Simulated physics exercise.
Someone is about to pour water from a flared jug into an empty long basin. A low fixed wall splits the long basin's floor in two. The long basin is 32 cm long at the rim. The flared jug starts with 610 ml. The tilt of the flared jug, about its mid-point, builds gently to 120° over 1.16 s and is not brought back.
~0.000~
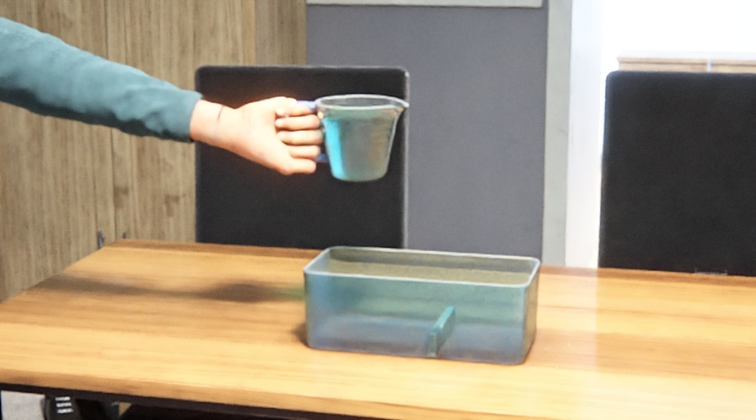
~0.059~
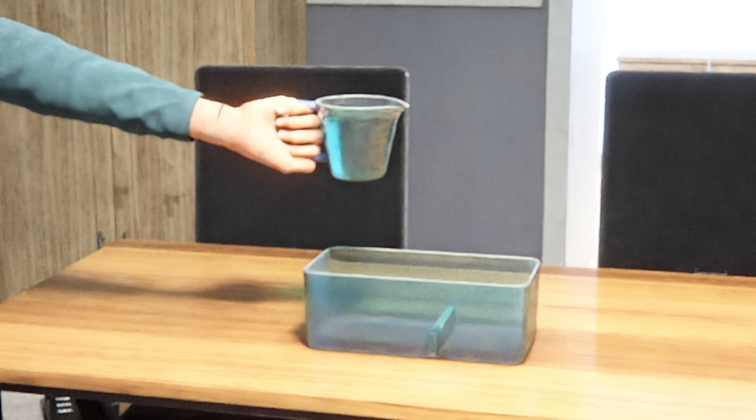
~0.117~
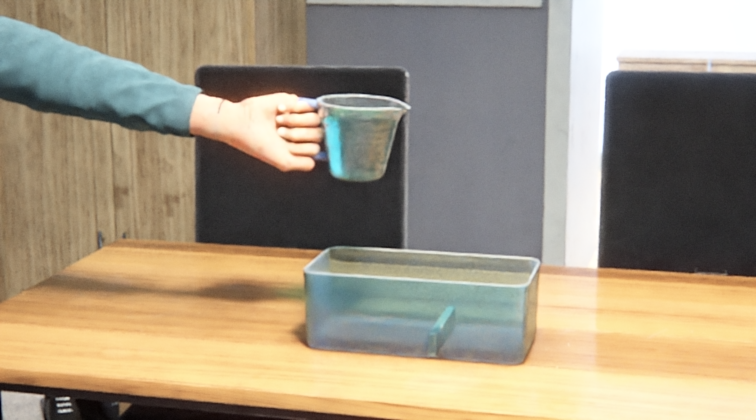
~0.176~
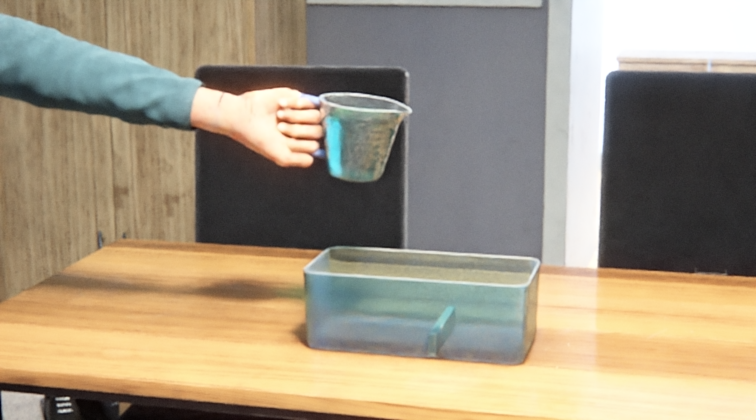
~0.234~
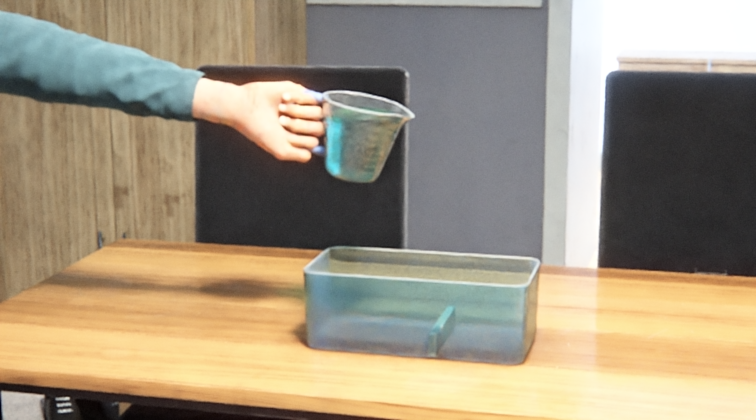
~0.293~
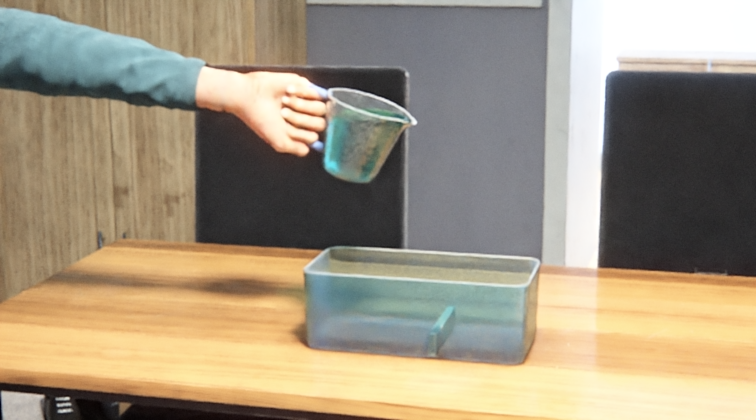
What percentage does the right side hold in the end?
The far part has some 66 per cent.
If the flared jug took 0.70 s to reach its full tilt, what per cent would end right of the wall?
Then about 45 per cent.
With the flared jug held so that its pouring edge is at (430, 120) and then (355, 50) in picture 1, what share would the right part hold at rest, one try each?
First 75, then 10 per cent.
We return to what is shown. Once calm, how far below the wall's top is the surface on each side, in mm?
Left about 26 mm, right about 10 mm.
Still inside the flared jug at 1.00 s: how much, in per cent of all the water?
Near 2 in a hundred.
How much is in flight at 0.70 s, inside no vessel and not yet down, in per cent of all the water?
Near 32 in a hundred.
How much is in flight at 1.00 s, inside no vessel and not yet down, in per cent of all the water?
About 9 per cent.
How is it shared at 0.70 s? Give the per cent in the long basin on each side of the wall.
Some 0 per cent left and 18 right.
After 0.70 s the tilt is 80° and 52 per cent is still to pour, 0 is left of the wall and 17 right of it.
After 1.00 s the tilt is 115° and 2 per cent is still to pour, 21 is left of the wall and 68 right of it.
After 1.32 s the tilt is 120° and 0 per cent is still to pour, 31 is left of the wall and 68 right of it.
After 1.66 s the tilt is 120° and 0 per cent is still to pour, 33 is left of the wall and 66 right of it.
In the end 33 per cent lies left of the wall, 66 right of it and 1 outside.
